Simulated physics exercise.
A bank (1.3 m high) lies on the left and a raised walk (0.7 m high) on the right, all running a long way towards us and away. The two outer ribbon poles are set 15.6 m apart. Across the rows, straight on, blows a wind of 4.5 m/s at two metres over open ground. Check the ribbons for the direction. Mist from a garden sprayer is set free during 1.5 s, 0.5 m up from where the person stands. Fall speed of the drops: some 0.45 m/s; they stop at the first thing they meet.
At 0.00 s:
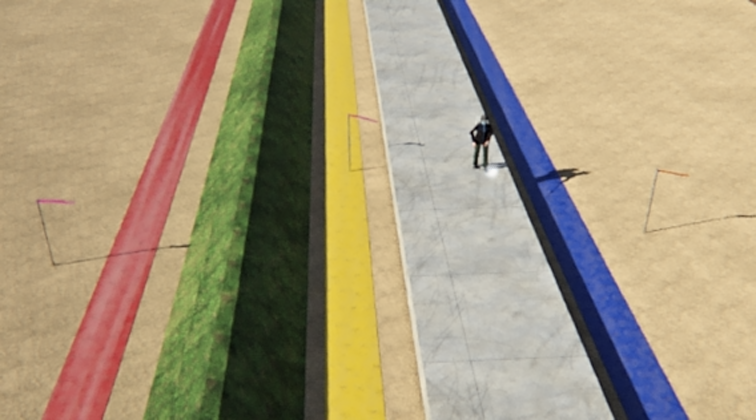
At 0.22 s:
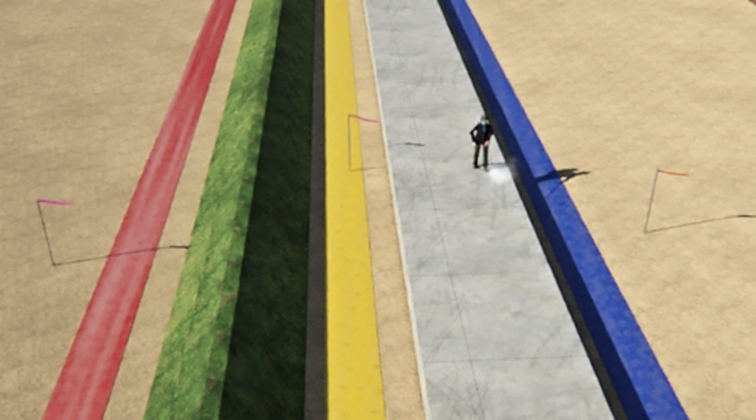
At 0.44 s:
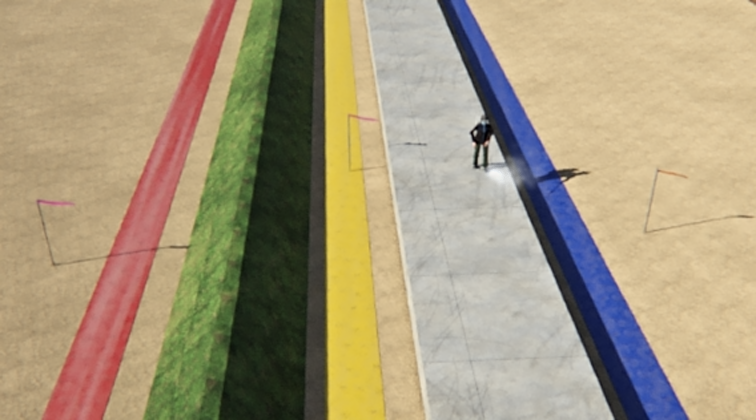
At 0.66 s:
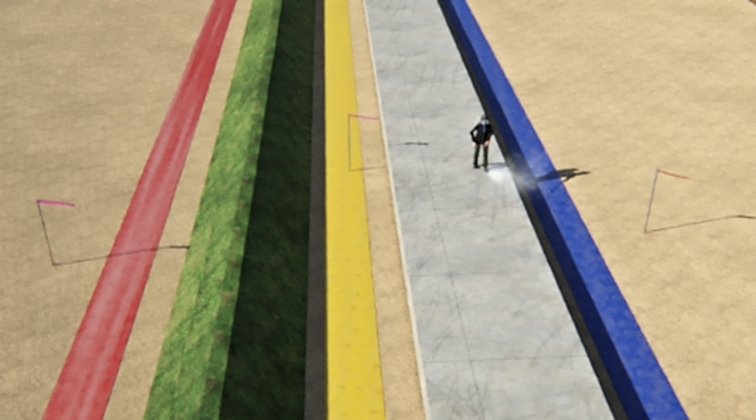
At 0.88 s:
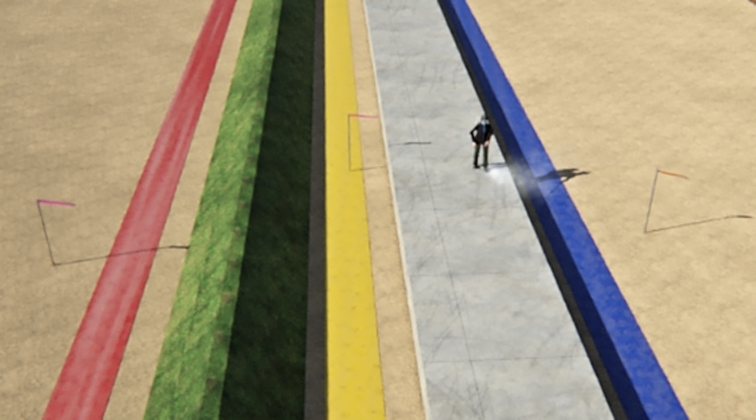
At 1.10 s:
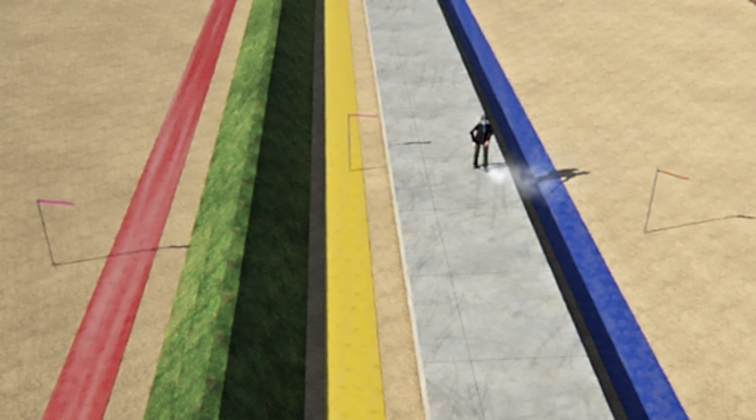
A small figure in dark clothing stands on a long pale grey raised walk, seen from high above on sandy open ground. To the left run a yellow strip, a green bank with a dark shaded side and a red strip, with a blue one along the walk's right edge and thin ribbon poles between and beyond. White mist appears at the figure's feet and spreads rightward over the blue strip, thinning, while the ribbons barely stir and the camera stays still.
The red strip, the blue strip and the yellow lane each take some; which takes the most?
The blue one takes the most.
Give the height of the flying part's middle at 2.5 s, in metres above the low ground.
0.6 m.
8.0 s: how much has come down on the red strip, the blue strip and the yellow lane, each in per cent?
I'd put it near 0 % on red, 20 % on blue and 0 % on yellow.
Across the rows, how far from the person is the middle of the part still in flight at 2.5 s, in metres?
The distance is close to 2.5 m.
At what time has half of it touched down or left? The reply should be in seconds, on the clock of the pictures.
Roughly at 3.0 s.
After 2.5 s, 36 % is no longer flying here, and 0 % lies on the red strip, 0 % on the yellow lane and 7 % on the blue strip; the middle of what still flies is 0.6 m above the low ground, near (578, 188).
After 4.0 s, 73 % is no longer flying here, and 0 % lies on the red strip, 0 % on the yellow lane and 18 % on the blue strip; the middle of what still flies is 0.6 m above the low ground, near (704, 184).
After 8.0 s, 93 % is no longer flying here, and 0 % lies on the red strip, 0 % on the yellow lane and 19 % on the blue strip.
After 20.0 s, 100 % is no longer flying here, and 0 % lies on the red strip, 0 % on the yellow lane and 19 % on the blue strip.
After 45.0 s, 100 % is no longer flying here, and 0 % lies on the red strip, 0 % on the yellow lane and 19 % on the blue strip.
